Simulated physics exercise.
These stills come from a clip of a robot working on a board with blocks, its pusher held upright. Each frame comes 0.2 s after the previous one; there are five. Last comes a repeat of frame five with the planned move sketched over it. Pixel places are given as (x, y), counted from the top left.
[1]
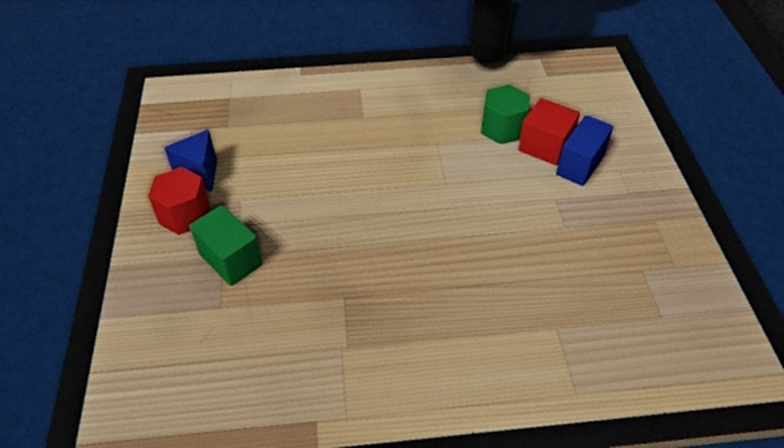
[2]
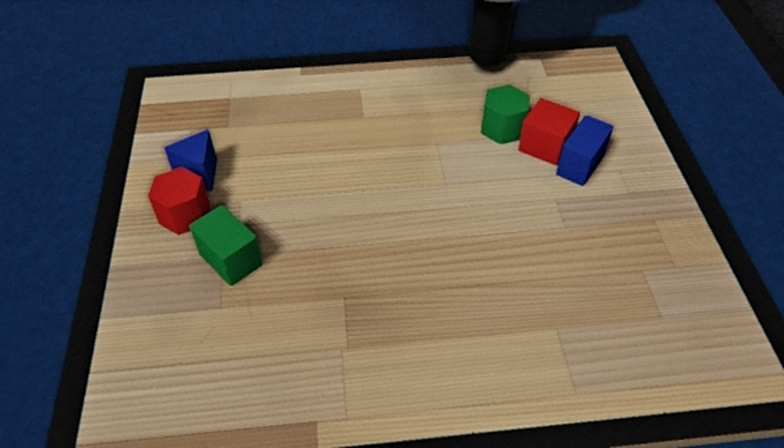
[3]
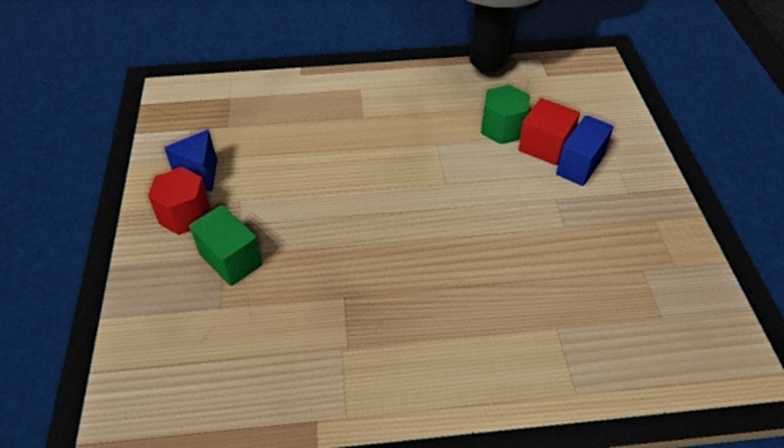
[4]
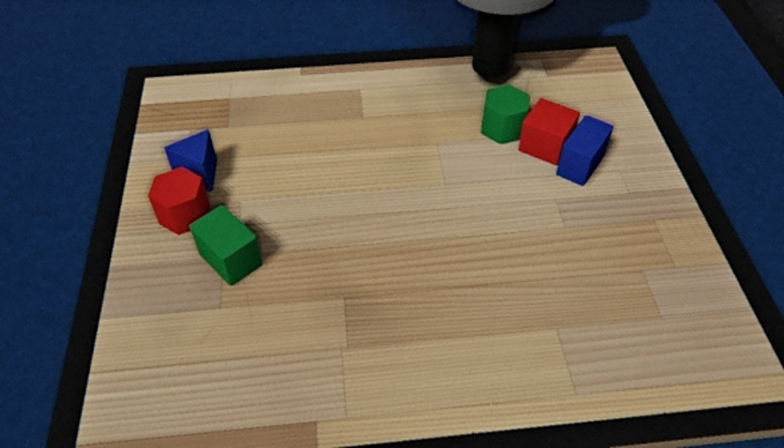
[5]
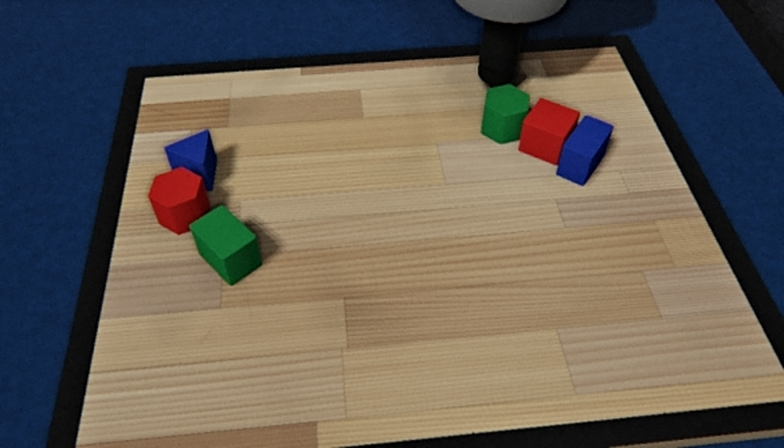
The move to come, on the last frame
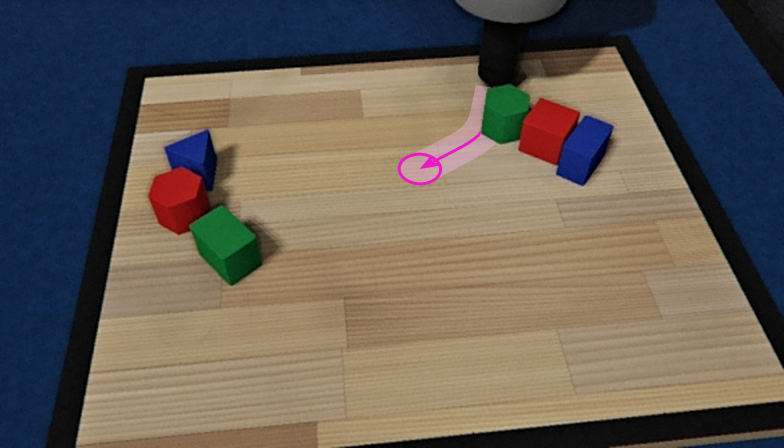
A robot's dark pusher at the top of a wooden board crept slightly down toward the green hexagon, while the red, green and blue blocks, in two groups left and right, stayed still.
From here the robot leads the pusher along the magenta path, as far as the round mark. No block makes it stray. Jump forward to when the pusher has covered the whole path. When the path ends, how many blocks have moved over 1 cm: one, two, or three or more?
I'd say just one block gets shifted by more than about 1 cm.
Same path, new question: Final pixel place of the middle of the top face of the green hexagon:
It should be at (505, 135) by then.
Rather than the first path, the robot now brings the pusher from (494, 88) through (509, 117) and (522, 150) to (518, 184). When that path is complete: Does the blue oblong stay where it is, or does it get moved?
Displaced, by a centimetre or more.
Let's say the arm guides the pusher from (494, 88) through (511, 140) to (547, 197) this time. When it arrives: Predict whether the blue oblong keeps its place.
The answer is that it is displaced.
Drawn move, from (494, 88) by way of (488, 119) and (461, 147) to (420, 169).
On the path given first. One third of the way, pusher at (490, 106); green hexagon at (505, 118); red four-sided block at (554, 120).
Two thirds of the way, pusher at (463, 134); green hexagon at (505, 135), turned 25° anticlockwise; red four-sided block at (554, 120), turned 10° anticlockwise.
At the end, pusher at (420, 156); green hexagon at (505, 135), turned 25° anticlockwise; red four-sided block at (554, 120), turned 10° anticlockwise.
